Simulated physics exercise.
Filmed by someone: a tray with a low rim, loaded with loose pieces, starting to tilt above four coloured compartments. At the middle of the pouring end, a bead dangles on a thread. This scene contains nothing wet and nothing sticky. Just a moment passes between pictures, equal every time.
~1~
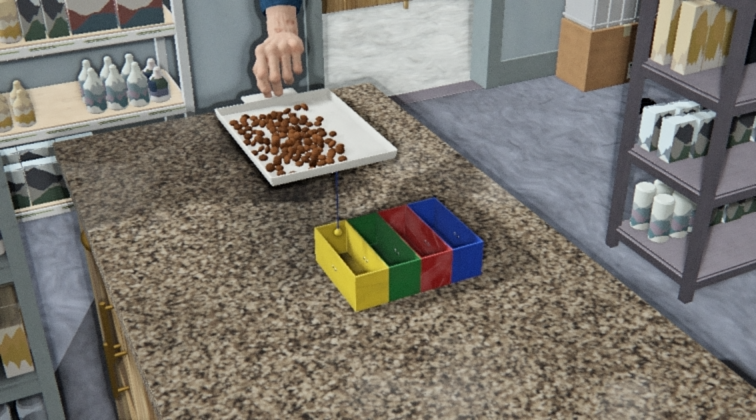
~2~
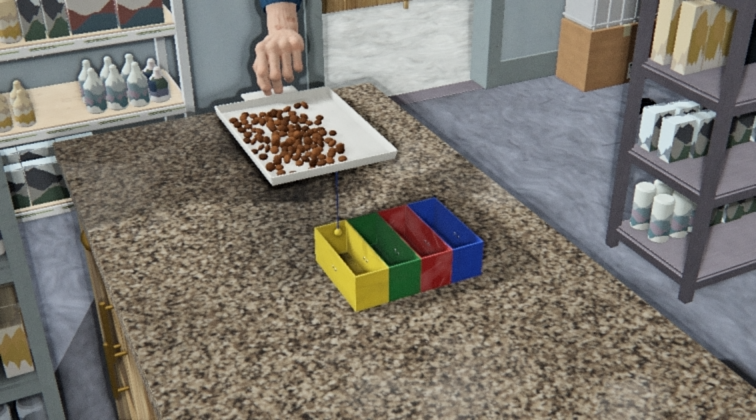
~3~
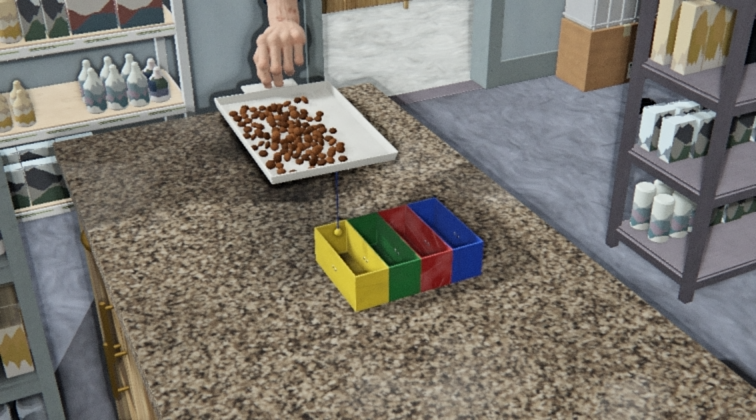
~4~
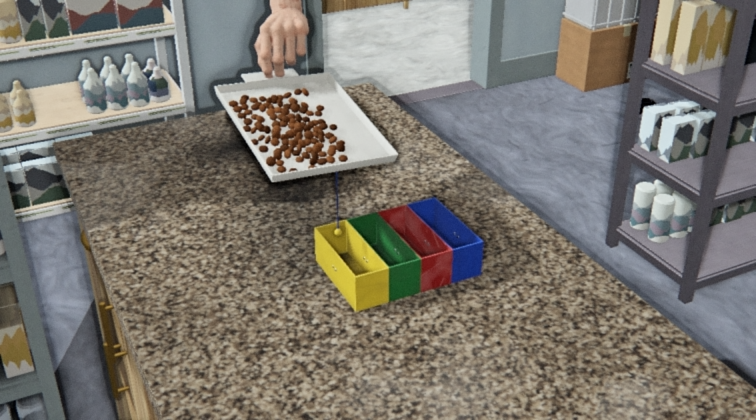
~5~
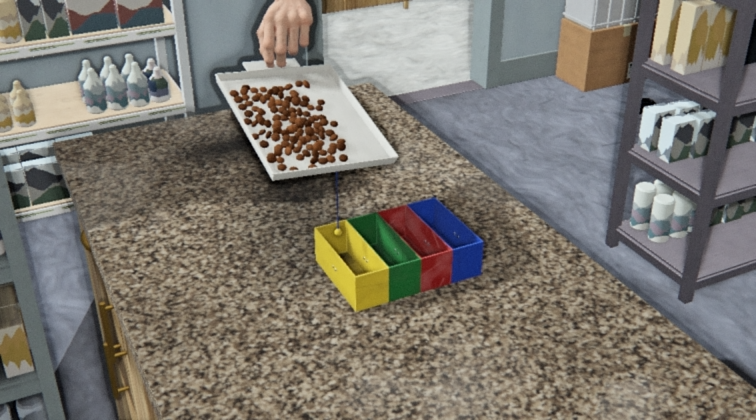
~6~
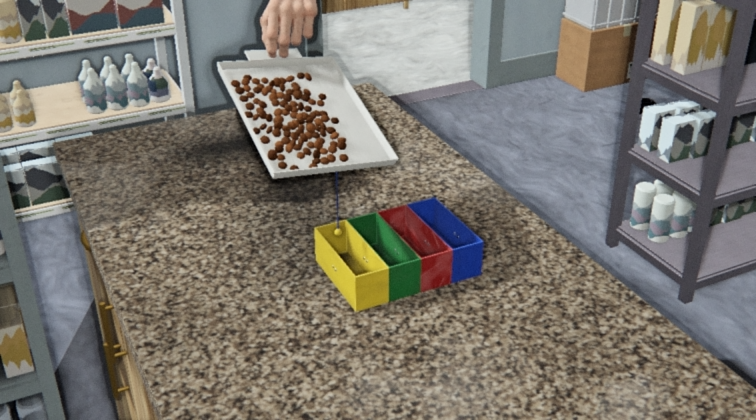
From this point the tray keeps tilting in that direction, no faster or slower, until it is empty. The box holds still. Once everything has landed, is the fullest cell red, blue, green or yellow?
It is the green cell.
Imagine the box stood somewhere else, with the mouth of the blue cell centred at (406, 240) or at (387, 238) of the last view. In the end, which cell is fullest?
The blue cell, then the blue cell.
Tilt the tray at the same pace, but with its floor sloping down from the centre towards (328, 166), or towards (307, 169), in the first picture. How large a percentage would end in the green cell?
The share is 20 per cent in the first and 0 per cent in the second.
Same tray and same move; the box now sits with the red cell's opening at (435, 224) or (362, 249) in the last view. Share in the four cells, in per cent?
90 % for the first, 80 % for the second.
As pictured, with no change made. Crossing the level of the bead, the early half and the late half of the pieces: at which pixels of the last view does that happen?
It goes through near (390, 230) first, then near (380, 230).
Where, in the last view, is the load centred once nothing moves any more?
Somewhere close to (391, 269) in the last picture.
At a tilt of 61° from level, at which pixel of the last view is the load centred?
I'd mark the middle close to (358, 149).
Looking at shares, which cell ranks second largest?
Rank 2: The red one.
Shortly afterwards, tray tipped steeply; all but a few on the tray; a little falling or outside the box.
Next, tray tipped right over; a little on the tray; near a third in the green cell; near a quarter in the red cell; a little in the yellow cell; only a few in the blue cell; a little falling or outside the box.
Some moments later, tray tipped past a quarter turn; near half in the green cell; near a quarter in the red cell; a little in the yellow cell; only a few in the blue cell; only a few falling or outside the box.
In the end, tray tipped past a quarter turn; near half in the green cell; near a quarter in the red cell; a little in the yellow cell; only a few in the blue cell; only a few outside the box.
